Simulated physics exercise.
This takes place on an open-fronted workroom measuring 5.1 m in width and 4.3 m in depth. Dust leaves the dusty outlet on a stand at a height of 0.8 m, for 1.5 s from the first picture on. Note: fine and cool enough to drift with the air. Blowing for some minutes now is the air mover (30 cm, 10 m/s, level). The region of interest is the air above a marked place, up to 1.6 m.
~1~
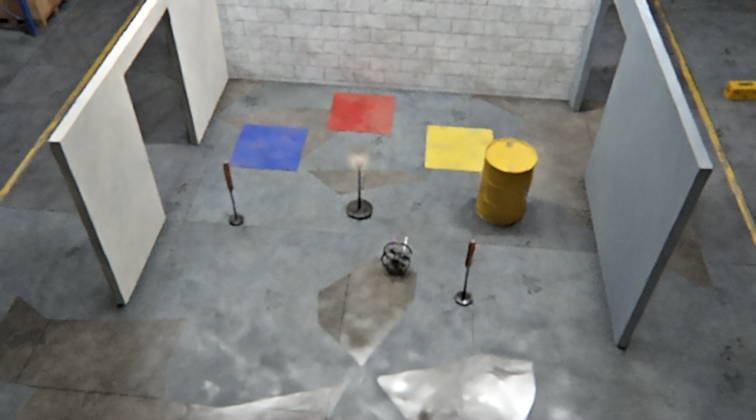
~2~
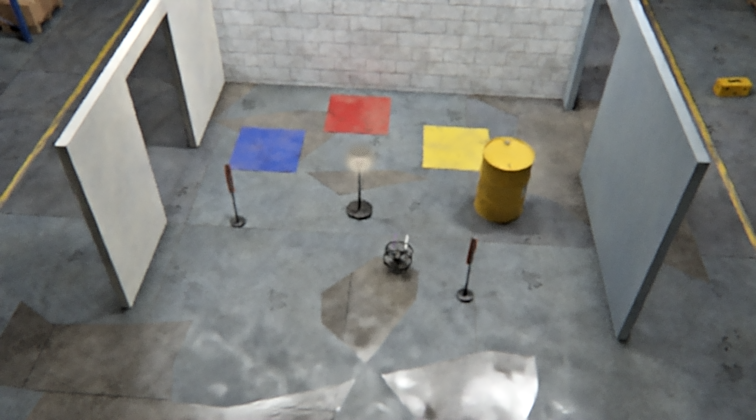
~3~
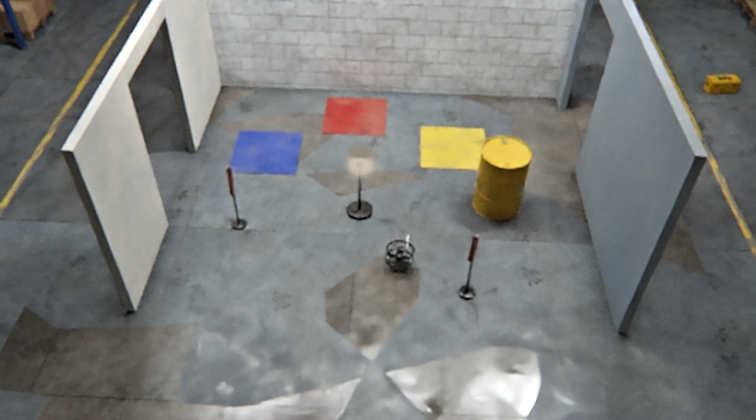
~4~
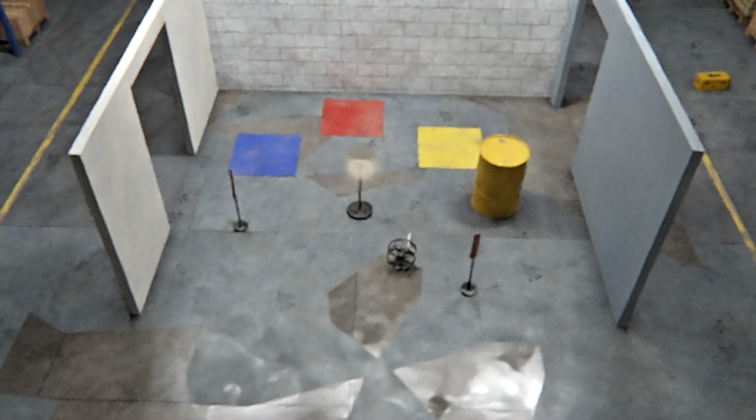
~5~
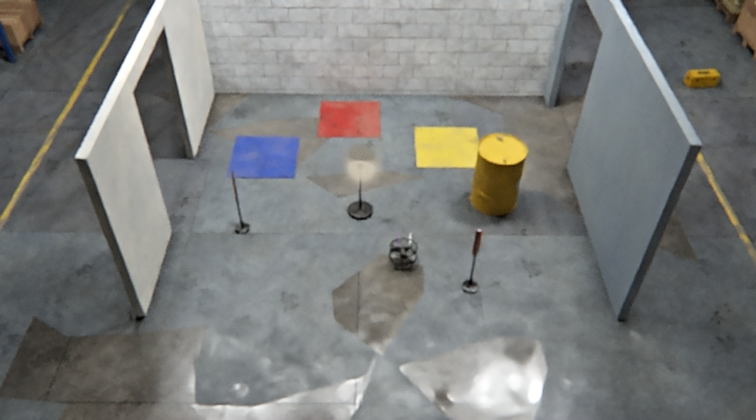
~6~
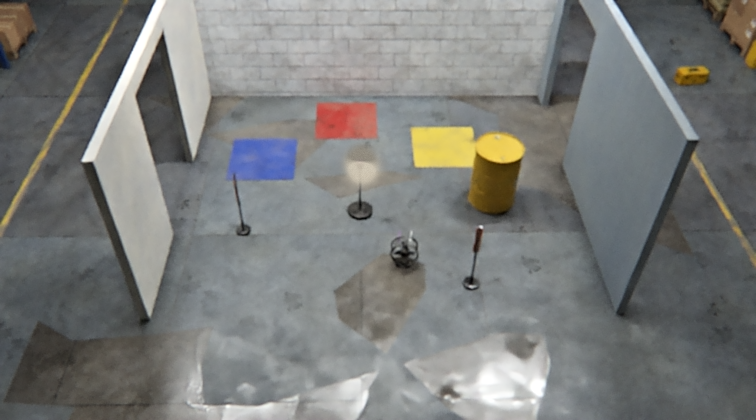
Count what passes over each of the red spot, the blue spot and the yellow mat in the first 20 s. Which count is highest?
Most passes over red.
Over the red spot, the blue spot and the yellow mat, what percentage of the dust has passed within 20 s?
About 60 per cent red, 5 per cent blue and 2 per cent yellow.
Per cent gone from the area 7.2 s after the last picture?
About 30 per cent.
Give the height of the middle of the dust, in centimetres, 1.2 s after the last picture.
Its middle sits roughly 50 cm above the surface.
Then, 1.2 s after the last picture, 0 % has passed over the red spot, 0 % over the yellow mat and 0 % over the blue spot; 0 % has left the area, and the middle of the rest is near (366, 176).
Then, 3.2 s after the last picture, 16 % has passed over the red spot, 1 % over the yellow mat and 0 % over the blue spot; 0 % has left the area, and the middle of the rest is near (373, 156).
Then, 7.2 s after the last picture, 58 % has passed over the red spot, 1 % over the yellow mat and 0 % over the blue spot; 25 % has left the area, and the middle of the rest is near (210, 109).
Then, 19.2 s after the last picture, 62 % has passed over the red spot, 2 % over the yellow mat and 6 % over the blue spot; 74 % has left the area, and the middle of the rest is near (233, 220).
